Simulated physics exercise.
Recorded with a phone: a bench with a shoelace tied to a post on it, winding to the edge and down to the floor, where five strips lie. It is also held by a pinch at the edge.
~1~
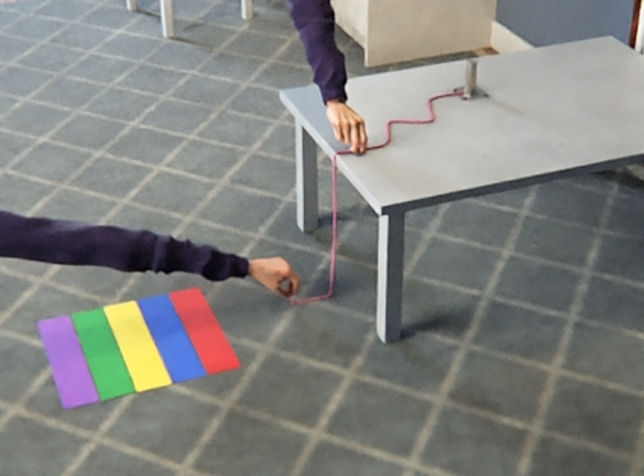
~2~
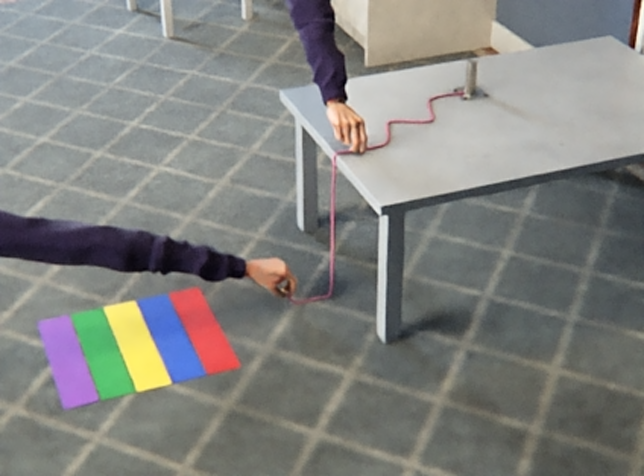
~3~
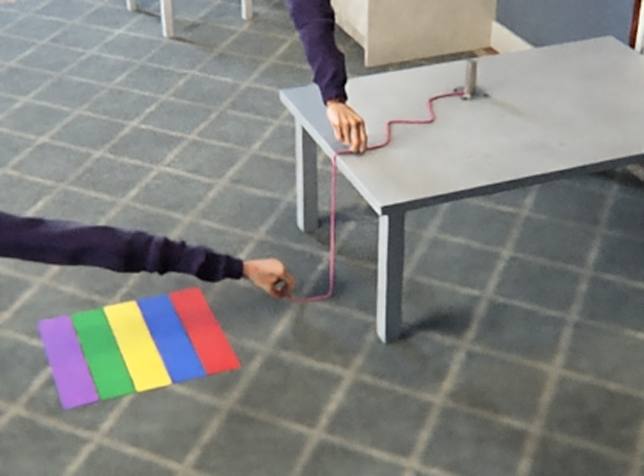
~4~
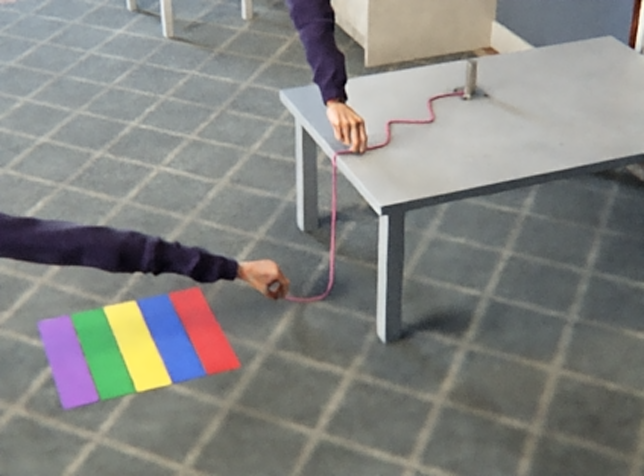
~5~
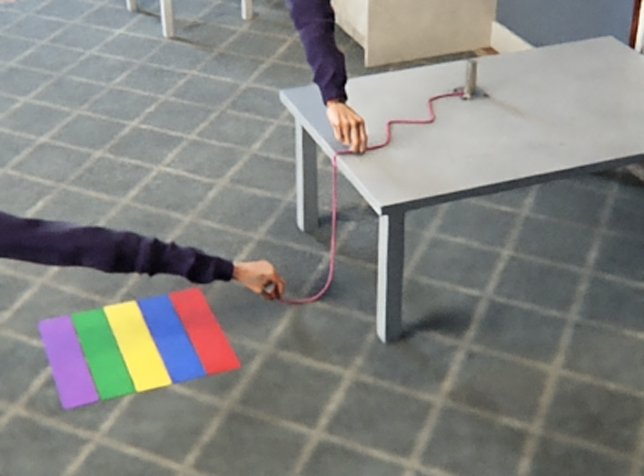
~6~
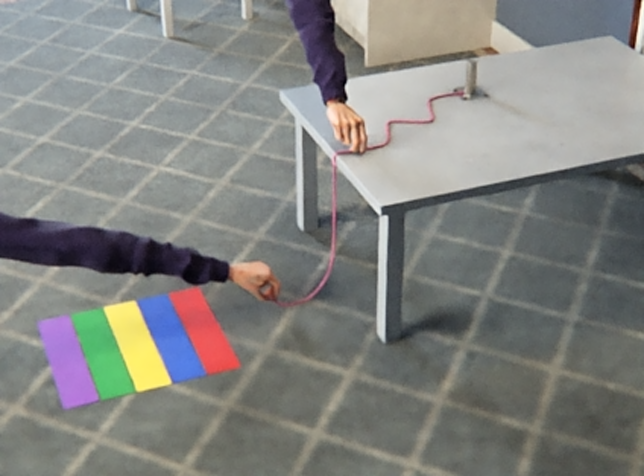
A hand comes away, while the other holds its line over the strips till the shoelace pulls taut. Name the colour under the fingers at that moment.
Yellow.
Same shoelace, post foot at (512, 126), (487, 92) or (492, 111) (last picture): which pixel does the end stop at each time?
Try by try: (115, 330), (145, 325) and (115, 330).
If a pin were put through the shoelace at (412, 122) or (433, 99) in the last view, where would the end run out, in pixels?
Taking the tries in turn, you get (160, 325) and then (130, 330).
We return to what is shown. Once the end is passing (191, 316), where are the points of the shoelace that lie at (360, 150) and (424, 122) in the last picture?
You'll see them at (325, 172) and then at (399, 122).
Soon after, end near (191, 316); over red.
Then, end near (150, 325); over blue.
At full stretch, end near (127, 330); over yellow. Over yellow.
